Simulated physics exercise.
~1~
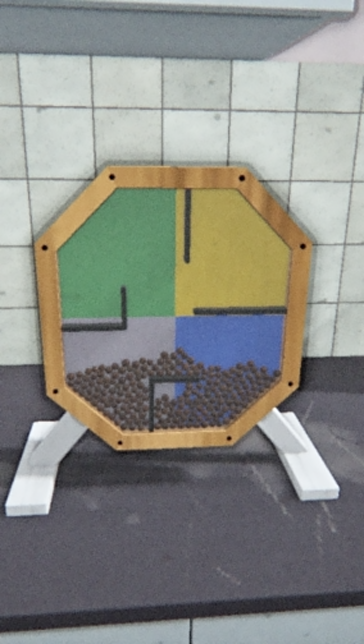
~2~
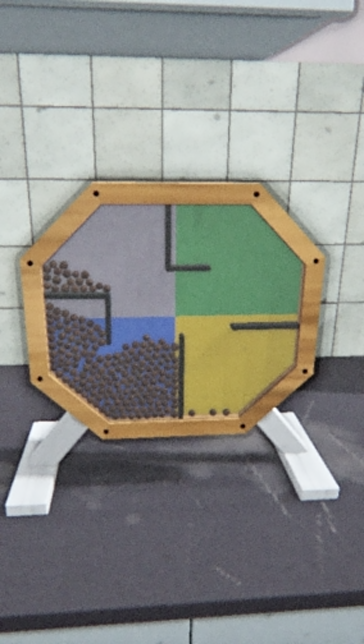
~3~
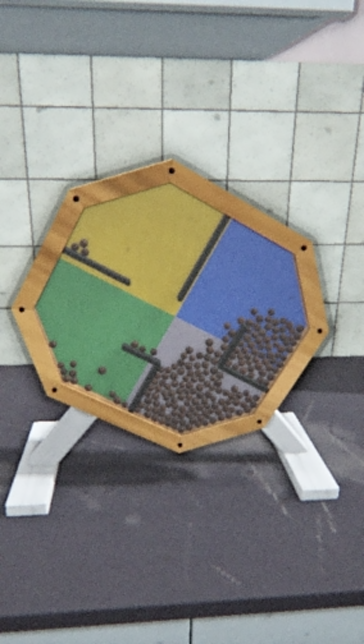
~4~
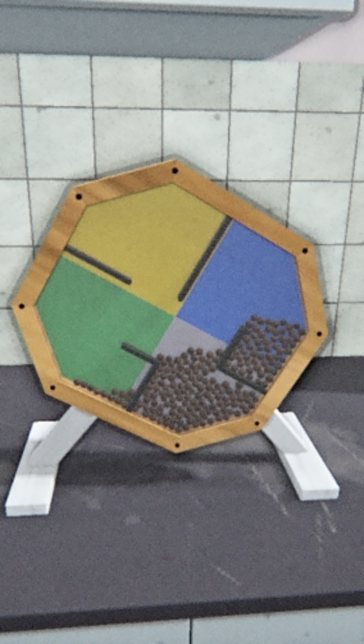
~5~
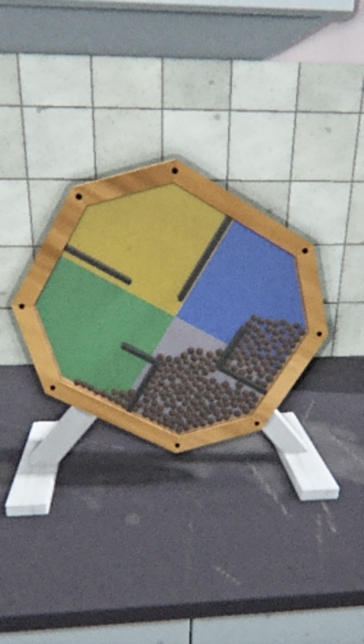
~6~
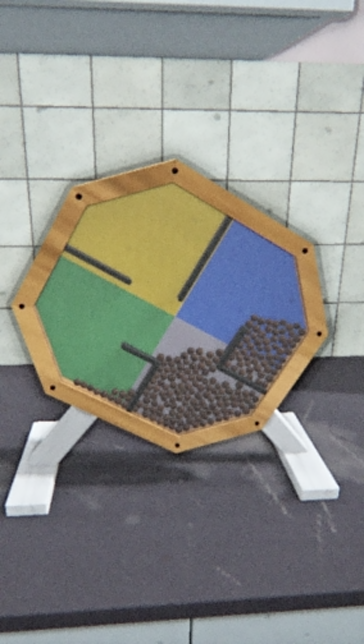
The clip shows an eight-sided, wood-framed case of dark beads turning clockwise on a stand, pausing after a quarter turn, then turning further as the beads spill between coloured quarters; it stops with most beads in grey, some in blue, a few in green and none in yellow.
